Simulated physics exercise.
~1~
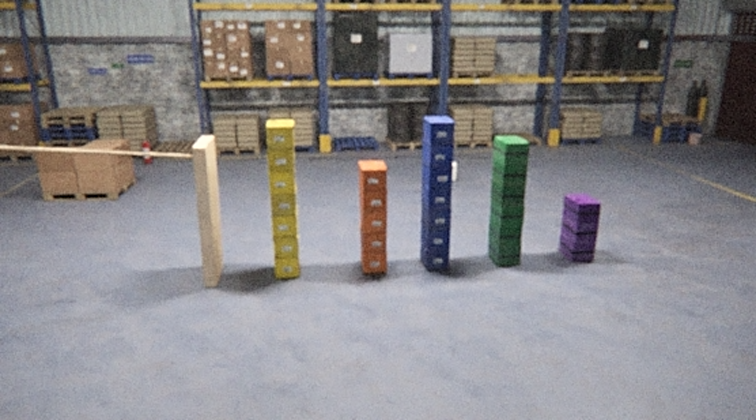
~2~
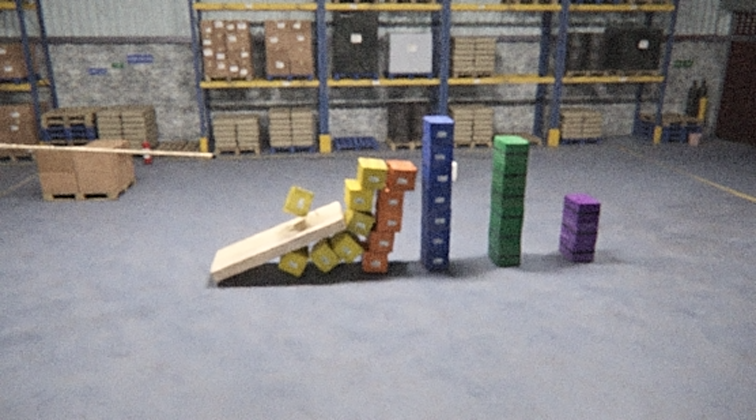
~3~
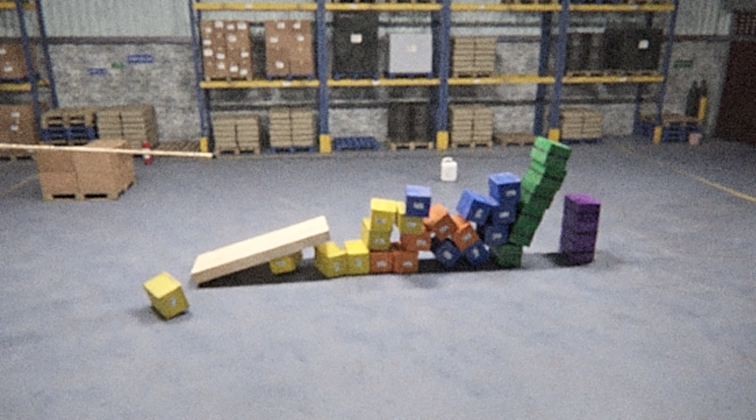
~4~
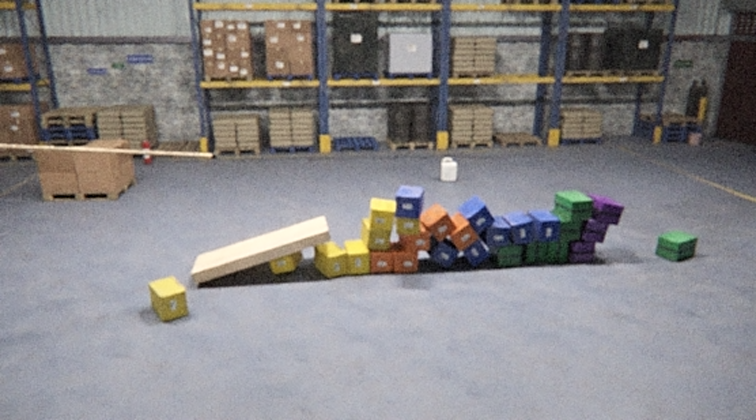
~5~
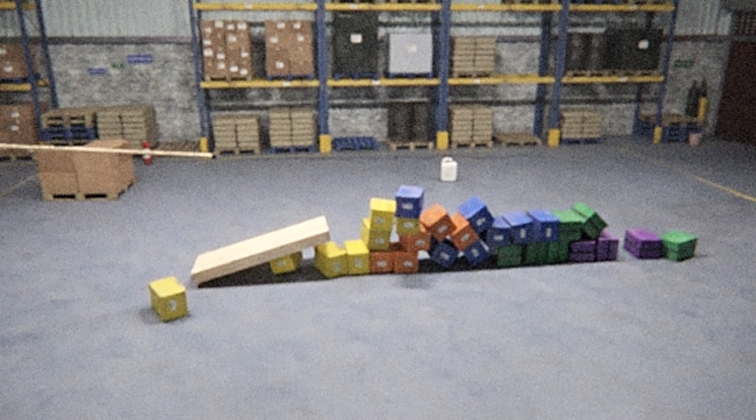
The video shows a wooden board toppling rightward into a row of stacked totes in a warehouse, knocking down the yellow, orange, blue, green and purple stacks in turn, until all five lie collapsed in a long, jumbled heap with a few totes apart from it.
